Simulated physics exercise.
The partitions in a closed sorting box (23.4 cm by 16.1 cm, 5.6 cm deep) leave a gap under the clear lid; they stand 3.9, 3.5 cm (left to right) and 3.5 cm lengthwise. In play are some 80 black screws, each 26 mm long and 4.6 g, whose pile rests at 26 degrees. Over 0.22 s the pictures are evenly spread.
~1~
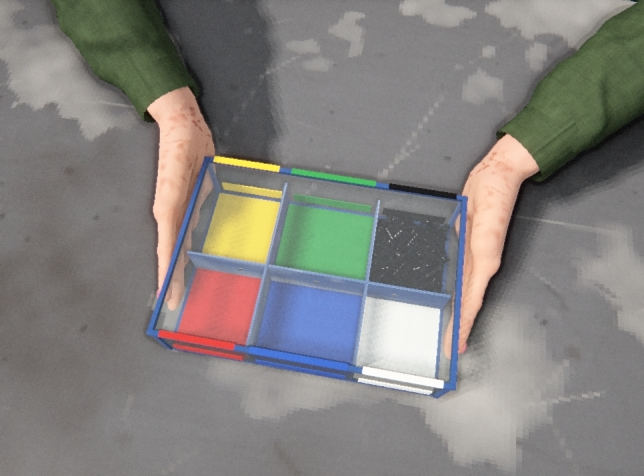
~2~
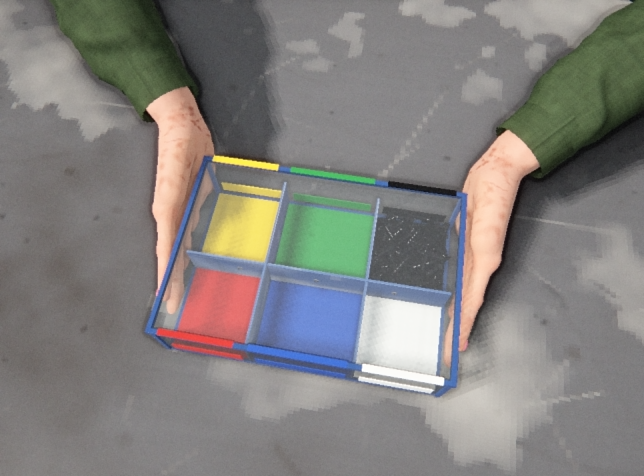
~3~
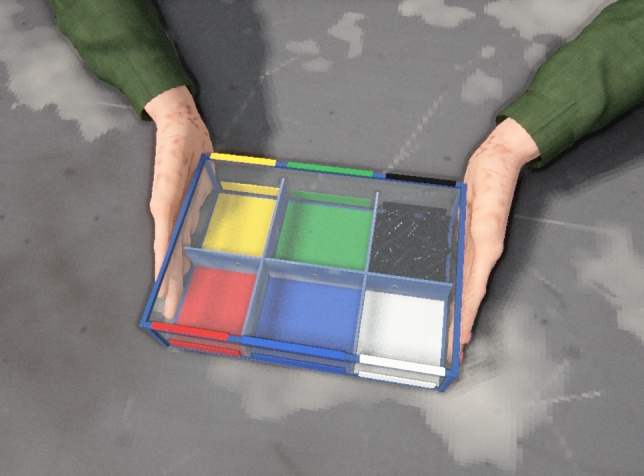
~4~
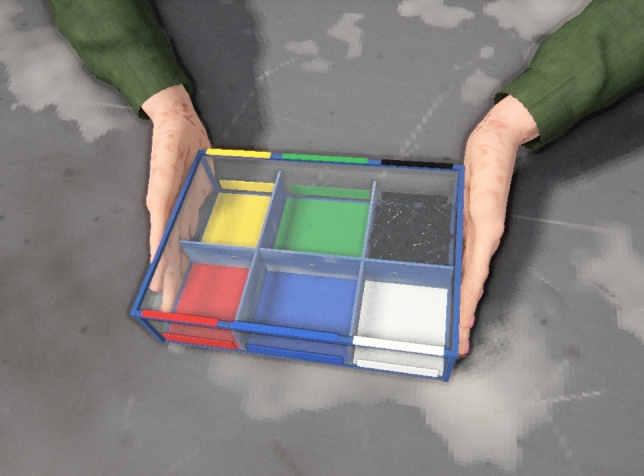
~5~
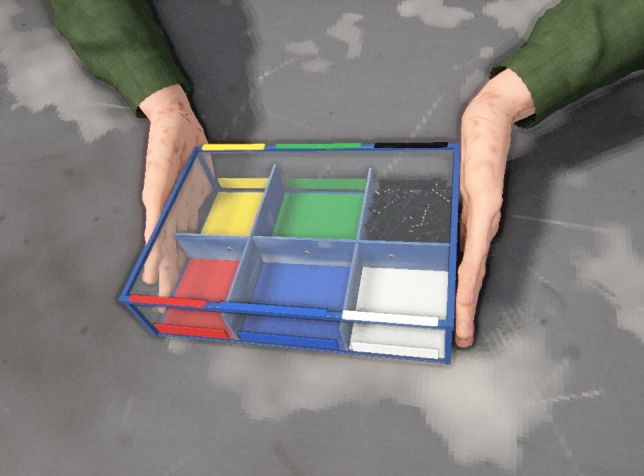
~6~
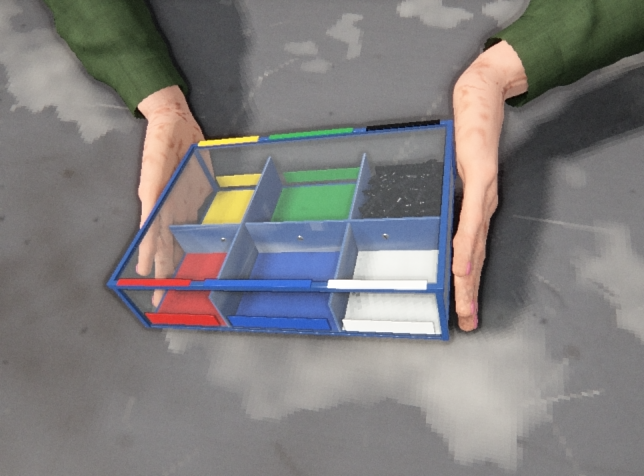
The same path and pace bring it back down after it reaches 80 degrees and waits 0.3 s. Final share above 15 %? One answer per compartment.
Red: Below or equal, blue: Below or equal, green: Below or equal, yellow: Below or equal, white: Below or equal, black: Above.
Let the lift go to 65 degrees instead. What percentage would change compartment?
I'd estimate around 15 per cent.
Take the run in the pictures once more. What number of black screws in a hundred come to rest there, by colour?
Per cent by compartment - red 0, blue 0, green 5, yellow 0, white 0, black 90.
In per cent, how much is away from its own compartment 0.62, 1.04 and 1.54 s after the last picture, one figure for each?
First 10, next 10, last 10.
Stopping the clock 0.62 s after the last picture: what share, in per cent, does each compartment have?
Shares - red: 0; blue: 0; green: 5; yellow: 0; white: 0; black: 90.
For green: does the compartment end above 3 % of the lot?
Green compartment - above it.
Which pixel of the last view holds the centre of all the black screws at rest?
Close to pixel (396, 239).
Then, 0.62 s after the last picture, tilt 80 degrees; green 5 %, black 90 %.
Then, 1.04 s after the last picture, tilt 43 degrees; green 5 %, black 90 %.
Then, 1.54 s after the last picture, tilt 0 degrees; green 5 %, black 90 %.
In the end, red 0 %, blue 0 %, green 5 %, yellow 0 %, white 0 %, black 90 %.
